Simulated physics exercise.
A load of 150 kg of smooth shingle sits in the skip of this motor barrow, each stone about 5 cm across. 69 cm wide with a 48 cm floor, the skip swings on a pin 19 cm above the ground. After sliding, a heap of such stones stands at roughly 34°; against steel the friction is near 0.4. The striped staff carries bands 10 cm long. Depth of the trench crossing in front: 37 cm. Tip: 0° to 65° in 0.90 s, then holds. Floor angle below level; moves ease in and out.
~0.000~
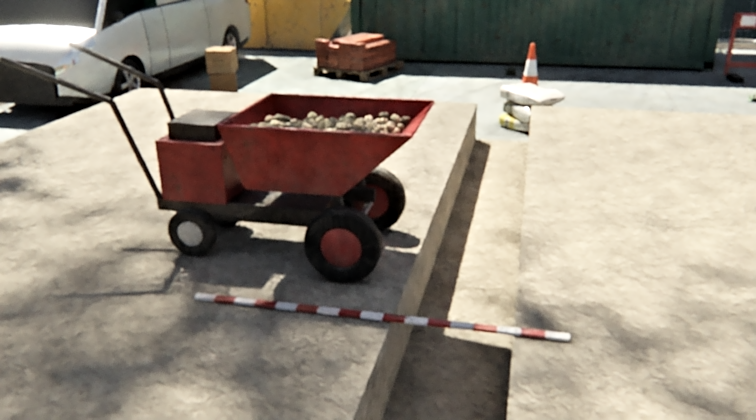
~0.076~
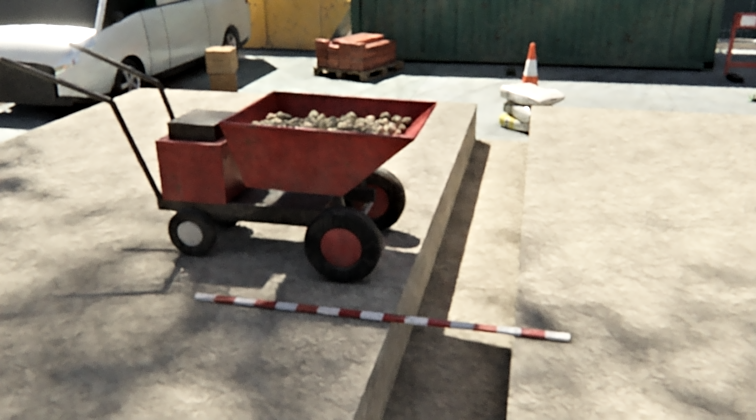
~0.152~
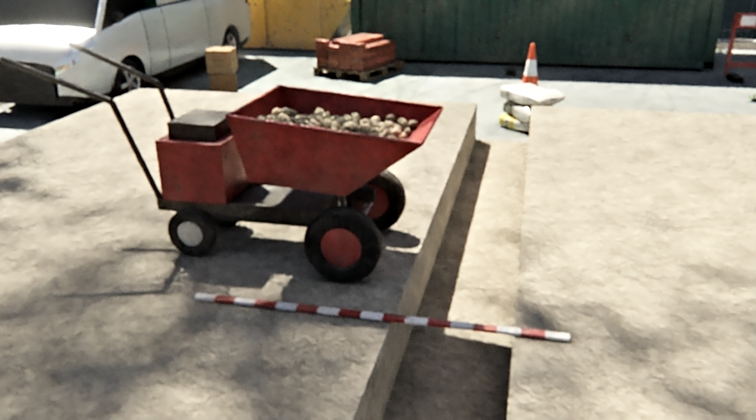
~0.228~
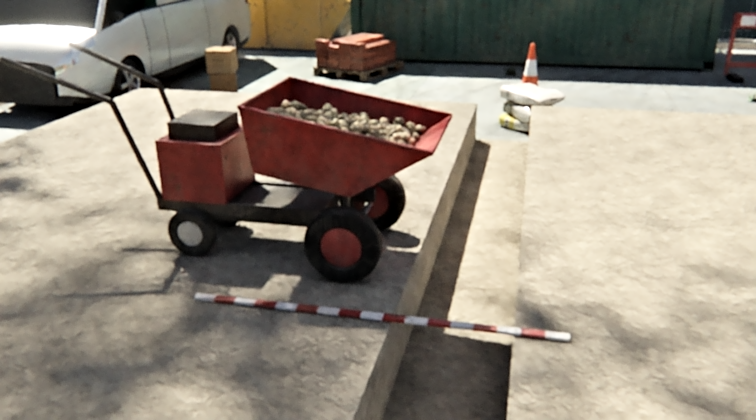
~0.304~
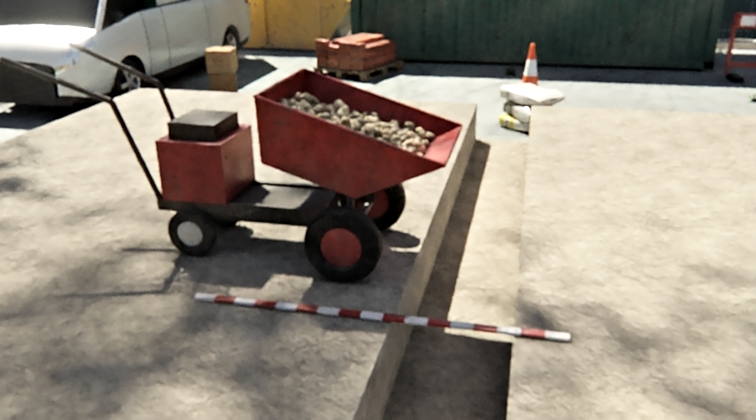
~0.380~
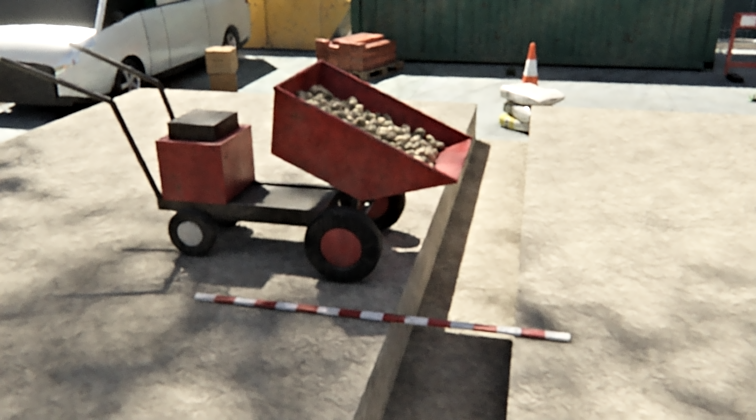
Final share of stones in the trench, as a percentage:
51 per cent.
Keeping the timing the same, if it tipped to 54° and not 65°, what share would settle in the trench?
Some 55 in a hundred, I'd say.
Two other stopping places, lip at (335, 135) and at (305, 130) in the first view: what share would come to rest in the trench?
Near 100 then near 90 percent.
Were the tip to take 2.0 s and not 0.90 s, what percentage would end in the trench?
Around 60 per cent would end in the trench.
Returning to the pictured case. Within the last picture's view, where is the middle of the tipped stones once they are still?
The tipped stones centre close to (512, 304).
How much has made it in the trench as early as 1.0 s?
15 per cent or so by then.
After 0.7 s the floor is at 55°; 100 % in the skip; the foremost stones are at (474, 220).
After 1.0 s the floor is at 65°; 70 % in the skip, 17 % in the trench, 13 % past the trench; the foremost stones are at (564, 274).
After 1.4 s the floor is at 65°; 22 % in the skip, 33 % in the trench, 45 % past the trench; the foremost stones are at (695, 282).
After 3.3 s the floor is at 65°; 0 % in the skip, 51 % in the trench, 49 % past the trench; the foremost stones are past the picture's edge.
